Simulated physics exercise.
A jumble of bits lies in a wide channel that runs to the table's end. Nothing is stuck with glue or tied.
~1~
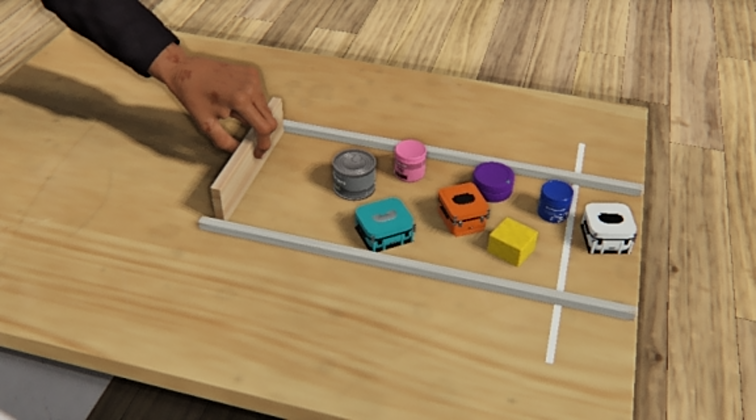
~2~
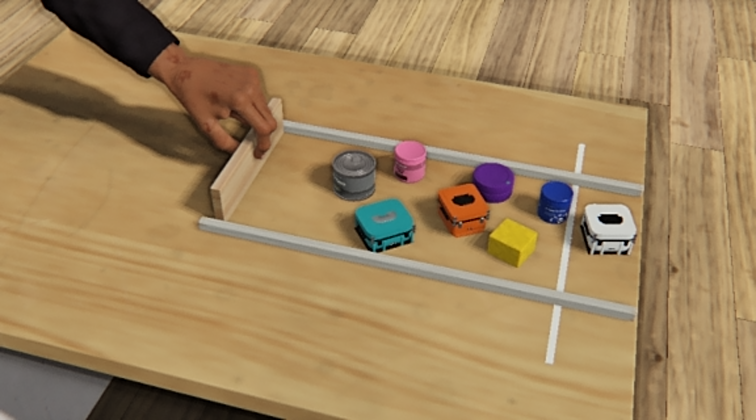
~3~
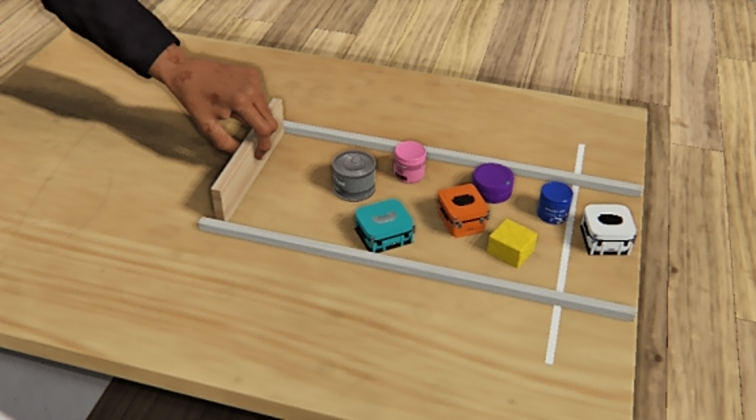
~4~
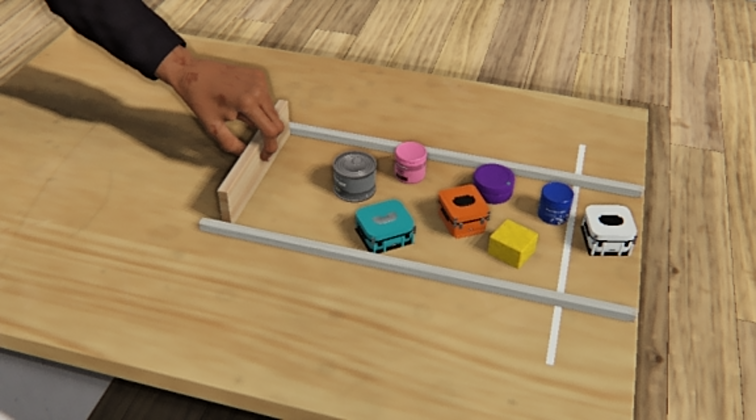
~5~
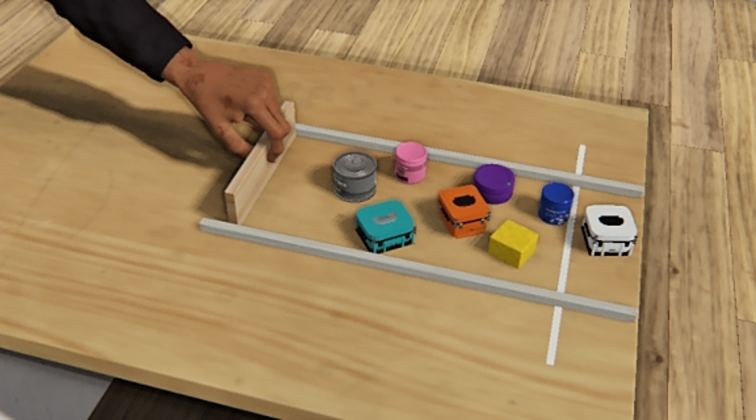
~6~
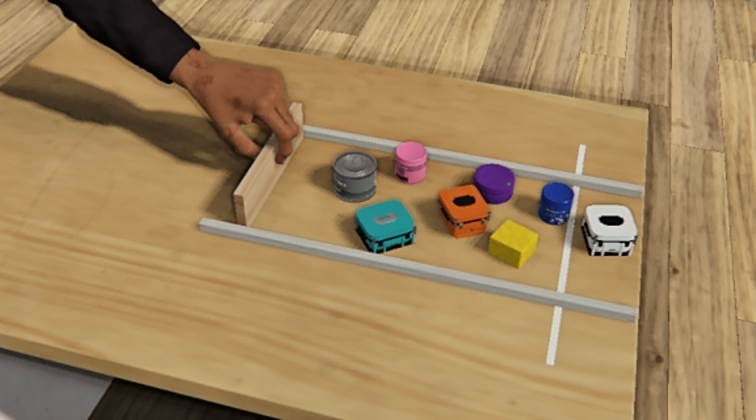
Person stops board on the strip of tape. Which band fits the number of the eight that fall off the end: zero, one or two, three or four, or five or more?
The band is one or two.
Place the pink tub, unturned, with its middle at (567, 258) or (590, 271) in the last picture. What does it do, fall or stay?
In order: Slips off; slips off.
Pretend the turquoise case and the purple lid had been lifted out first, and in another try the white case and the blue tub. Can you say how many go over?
Fallen: 0 in the first try, 0 in the other.
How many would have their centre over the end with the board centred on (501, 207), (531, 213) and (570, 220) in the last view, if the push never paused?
The numbers are 0, 0 and 1.
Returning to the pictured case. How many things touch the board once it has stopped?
3 in contact.
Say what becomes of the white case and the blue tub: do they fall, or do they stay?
Result - white case fallen, blue tub retained.
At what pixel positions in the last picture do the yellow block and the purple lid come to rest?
(635, 289), and the other (629, 201).
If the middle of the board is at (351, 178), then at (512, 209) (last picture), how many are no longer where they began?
1 and 8.
Soon after, none off yet; white case at rest near (608, 231); blue tub at rest near (556, 204); yellow block at rest near (513, 244).
Then, none off yet; white case at rest near (608, 231); blue tub moving near (563, 207); yellow block moved about its own width near (546, 260).
At rest, the number that fall off is one or two; fallen, white case.
